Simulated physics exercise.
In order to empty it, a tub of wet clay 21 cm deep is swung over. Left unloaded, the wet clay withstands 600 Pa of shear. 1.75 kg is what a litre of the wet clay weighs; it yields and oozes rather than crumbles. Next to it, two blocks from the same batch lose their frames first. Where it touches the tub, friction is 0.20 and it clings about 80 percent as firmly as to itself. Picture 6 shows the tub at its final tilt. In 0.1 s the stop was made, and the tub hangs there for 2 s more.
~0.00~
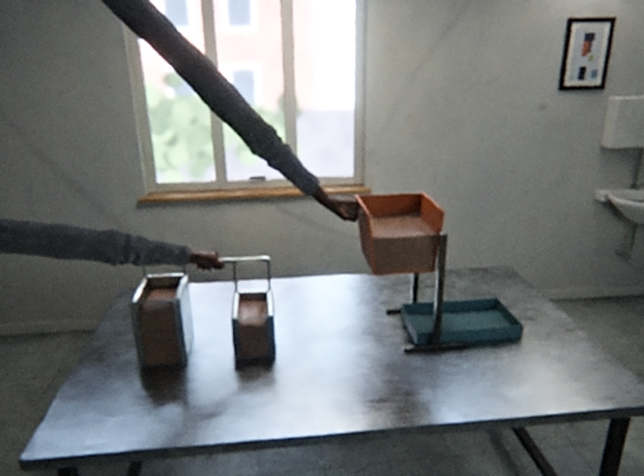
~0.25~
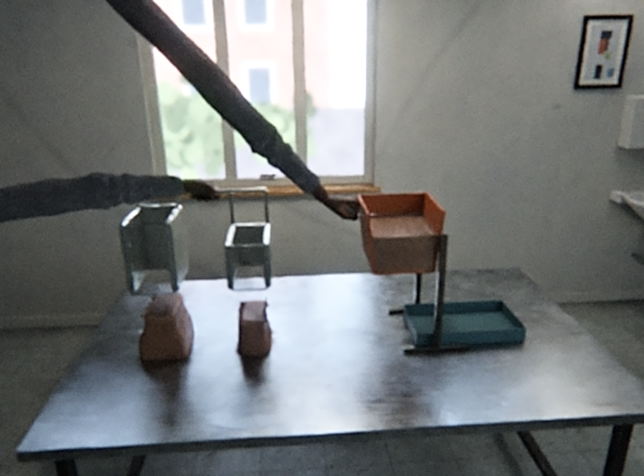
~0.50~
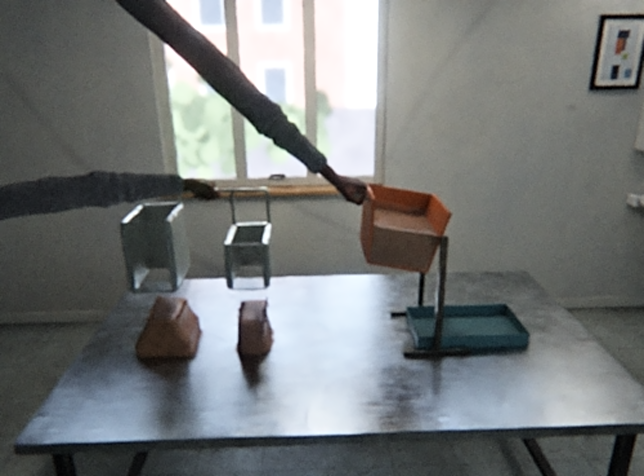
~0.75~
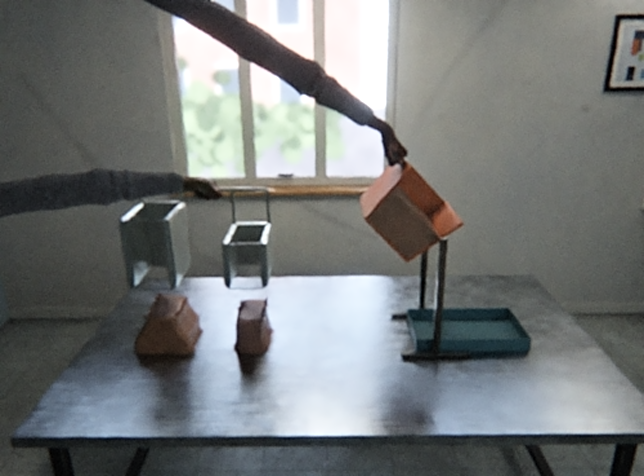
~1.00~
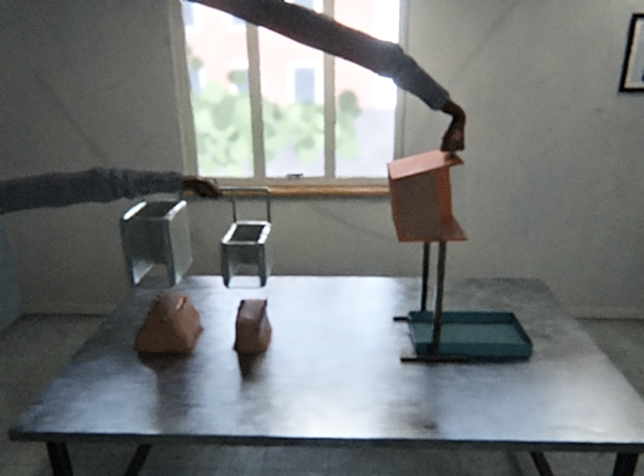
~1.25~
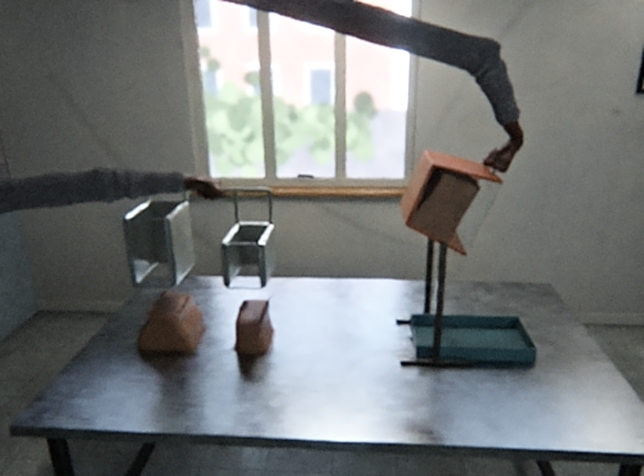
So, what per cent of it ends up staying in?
Expect roughly 9 %.
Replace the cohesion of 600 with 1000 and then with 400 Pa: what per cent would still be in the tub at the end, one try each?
It'd be some 14 percent the first time and some 7 percent the second.
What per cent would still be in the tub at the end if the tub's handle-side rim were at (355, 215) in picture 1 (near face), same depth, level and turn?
Some 8 percent would still be in the tub at the end.
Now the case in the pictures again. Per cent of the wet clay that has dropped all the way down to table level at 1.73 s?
Some 65 per cent.
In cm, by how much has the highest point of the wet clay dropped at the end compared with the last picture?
13 cm or so.
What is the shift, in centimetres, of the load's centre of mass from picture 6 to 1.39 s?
It has gone close to 9 cm.
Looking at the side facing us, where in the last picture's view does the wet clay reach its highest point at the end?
Looking at the last picture, I'd put it at about (418, 216).
After 1.39 s, the tub is at 111 degrees and holds 79 %.
After 1.56 s, the tub is at 111 degrees and holds 31 %.
After 1.73 s, the tub is at 111 degrees and holds 9 %.
After 1.90 s, the tub is at 111 degrees and holds 9 %.
After 3.25 s, the tub is at 111 degrees and holds 9 %.
